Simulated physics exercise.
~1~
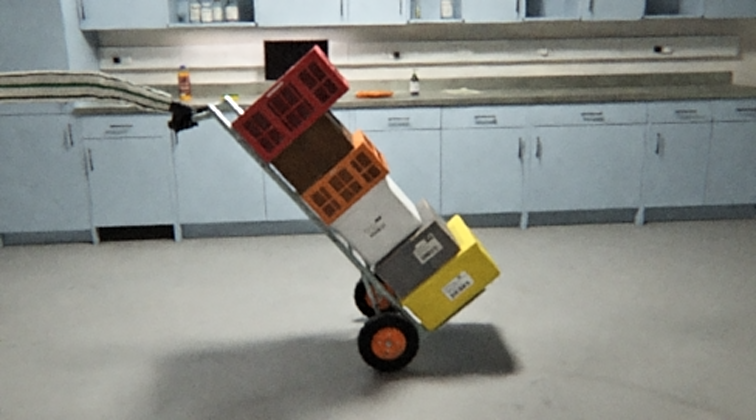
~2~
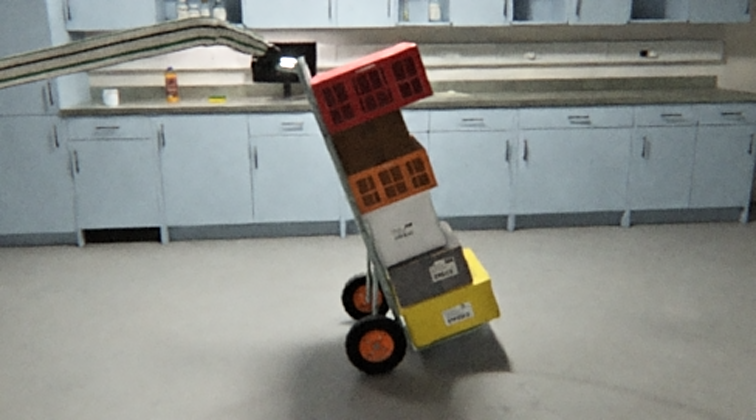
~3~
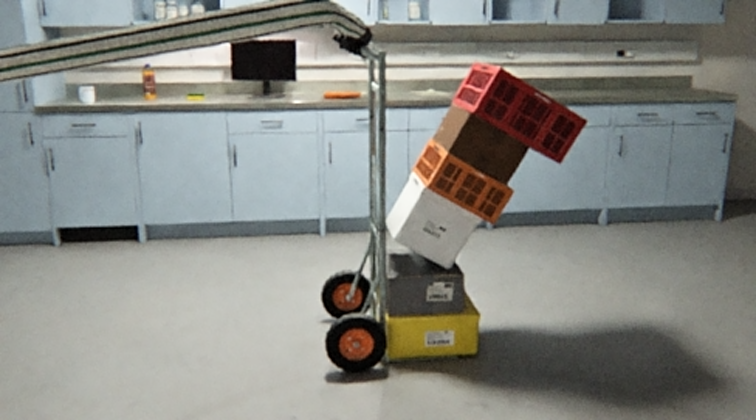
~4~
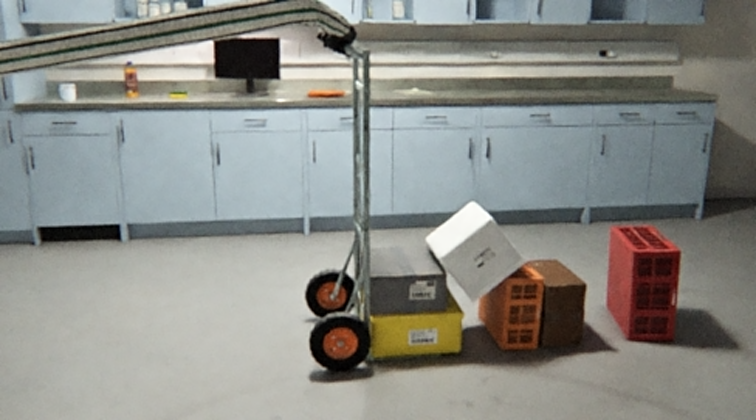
The footage shows a striped mechanical arm swinging a tilted hand truck stacked with boxes and crates upright, whereupon the upper items topple off to the right. The grey and yellow boxes stay on the truck, while the white box rests tilted against them and the fallen orange crate.
